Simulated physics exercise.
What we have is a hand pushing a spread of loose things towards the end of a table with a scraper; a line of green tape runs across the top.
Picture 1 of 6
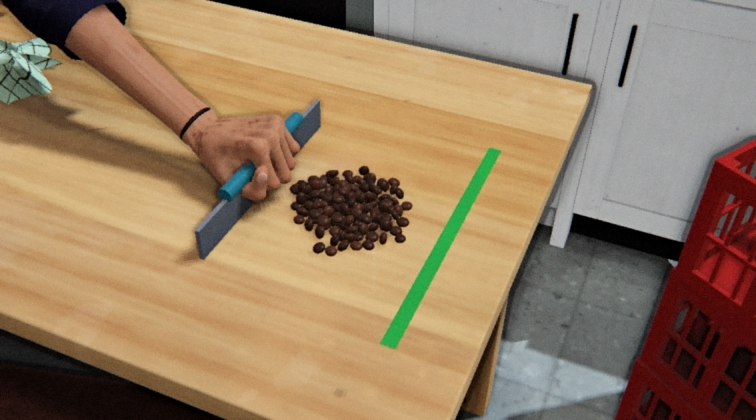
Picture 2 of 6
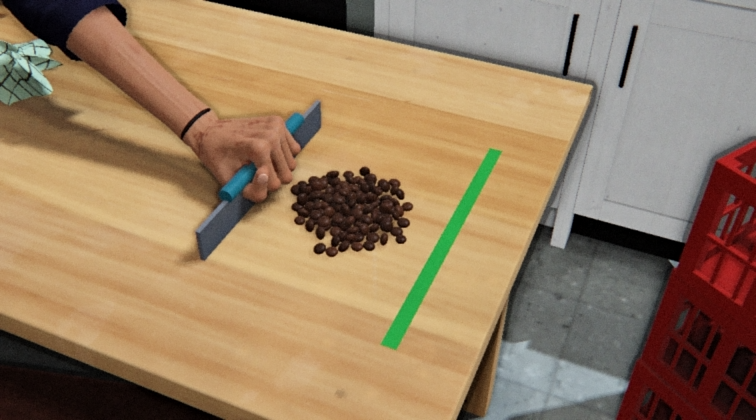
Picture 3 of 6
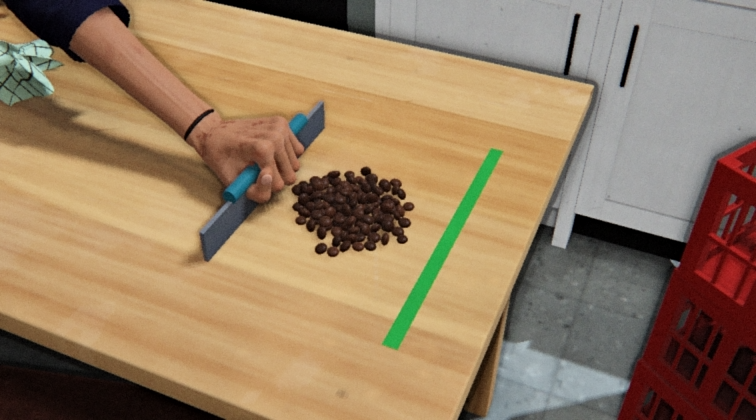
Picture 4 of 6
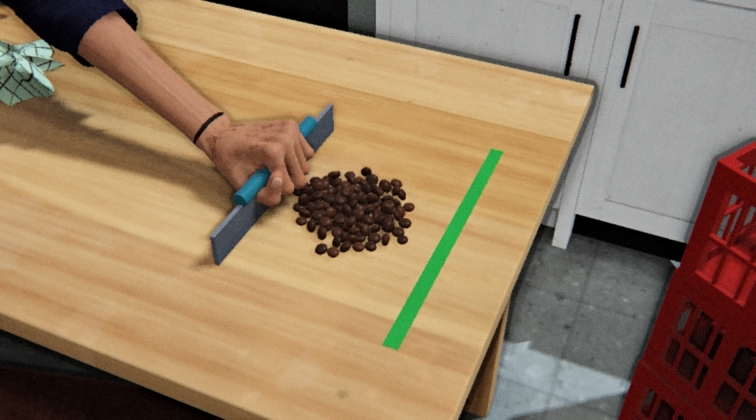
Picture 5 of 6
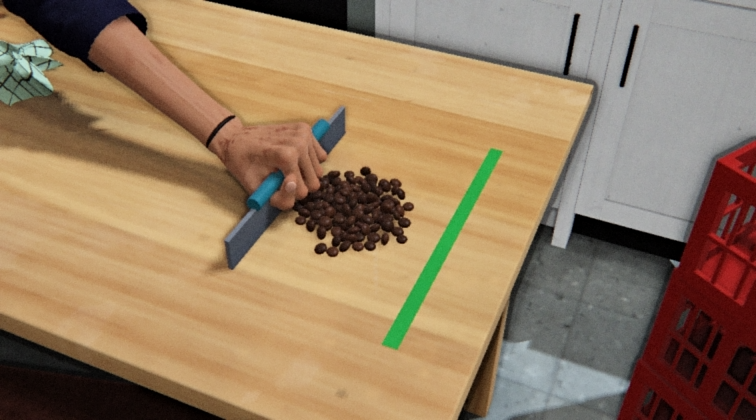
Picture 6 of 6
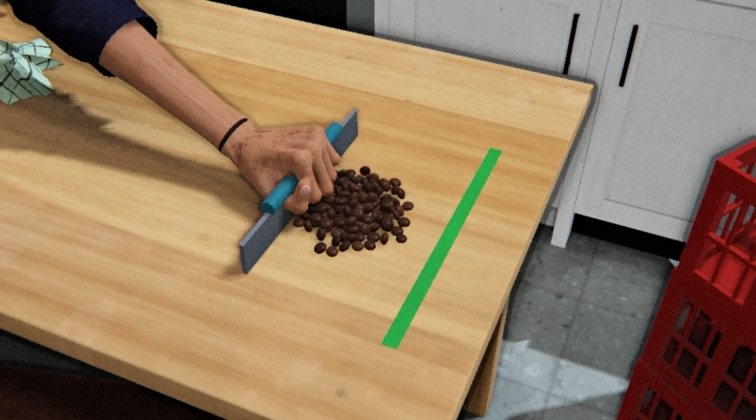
A hand gripping a blue-handled scraper rests to the left of a loose pile of small dark brown pieces on a wooden table, with a green strip beyond them. The scraper then slides a short way right, closing up to the pile, which barely changes.
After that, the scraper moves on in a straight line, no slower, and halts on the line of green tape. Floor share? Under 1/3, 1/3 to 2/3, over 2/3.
Under 1/3.
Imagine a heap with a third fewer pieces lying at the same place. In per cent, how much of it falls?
Some 10 per cent of the pieces.
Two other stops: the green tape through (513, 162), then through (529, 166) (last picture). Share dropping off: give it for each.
Try 1 gives 50 %, try 2 gives 80 %.
Soon after the last picture, scraper still moving, near (382, 191); heap all on the table, its front near (451, 250).
A little later, scraper stopped at the green tape; heap a small part over the edge.
Later still, scraper stopped at the green tape; heap about a quarter over the edge.
At rest, scraper stopped at the green tape; heap about a quarter over the edge.
